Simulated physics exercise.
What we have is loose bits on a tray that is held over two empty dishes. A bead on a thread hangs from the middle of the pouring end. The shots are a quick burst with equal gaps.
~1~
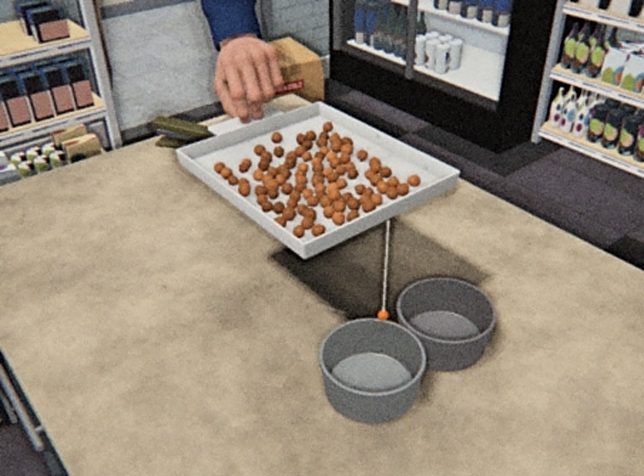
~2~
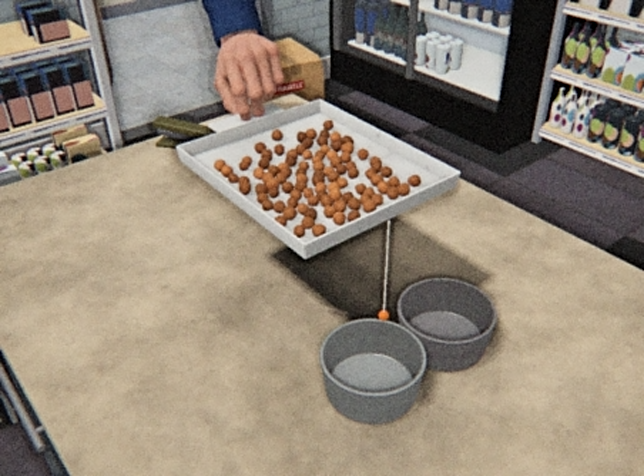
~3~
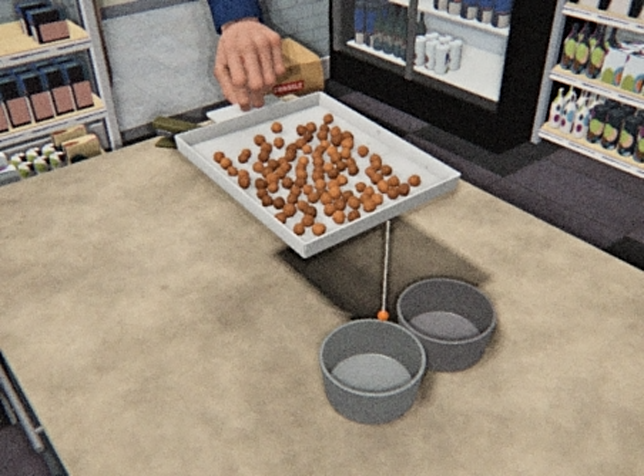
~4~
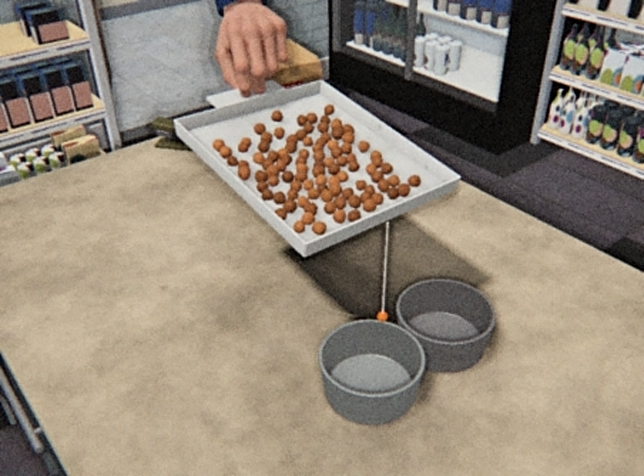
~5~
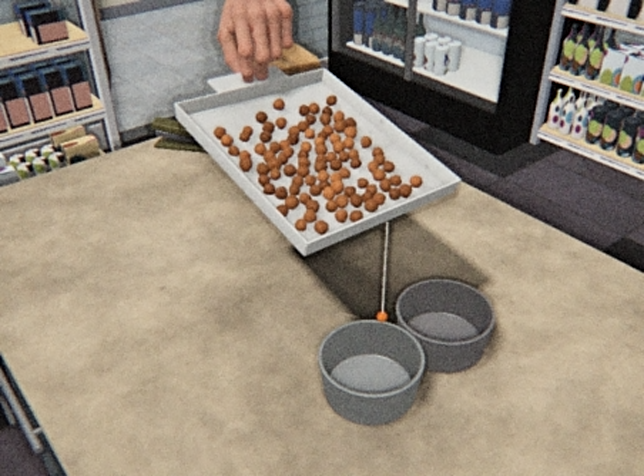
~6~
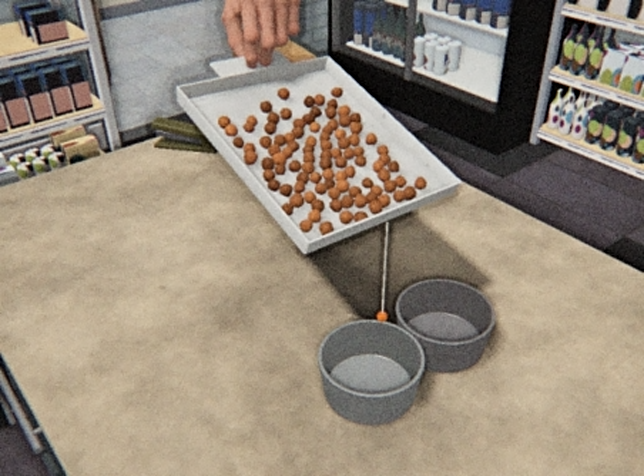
A hand raised the far end of a white tray of hazelnuts, slowly at first and then more steeply, and some of the nuts shifted toward the lower edge above two empty grey dishes.
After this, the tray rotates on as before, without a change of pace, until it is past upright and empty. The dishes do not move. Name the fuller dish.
The right one ends fuller.
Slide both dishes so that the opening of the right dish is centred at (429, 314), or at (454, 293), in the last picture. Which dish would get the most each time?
The first try: The right dish. The second: Right.
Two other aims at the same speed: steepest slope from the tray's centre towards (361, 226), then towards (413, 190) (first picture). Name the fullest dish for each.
The first try: Left. The second: Right.
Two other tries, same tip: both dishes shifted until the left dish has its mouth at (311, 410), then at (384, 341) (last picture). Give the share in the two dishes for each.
Near 20 % and 40 %.
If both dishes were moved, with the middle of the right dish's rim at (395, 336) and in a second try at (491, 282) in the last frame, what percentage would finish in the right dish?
About 10 and 10 per cent.
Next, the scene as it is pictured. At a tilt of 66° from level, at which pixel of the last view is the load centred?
Around (388, 171).
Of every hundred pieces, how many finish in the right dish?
Roughly 40 in a hundred.
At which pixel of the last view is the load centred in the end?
Close to (453, 360).
Shortly afterwards, tray tipped steeply; the whole lot on the tray.
Next, tray tipped past a quarter turn; all but a few on the tray; only a few in the right dish.
Some moments later, tray tipped past a quarter turn; a little in the left dish; near a third in the right dish; near half outside both.
In the end, tray tipped past a quarter turn; a little in the left dish; near a third in the right dish; near half outside both.
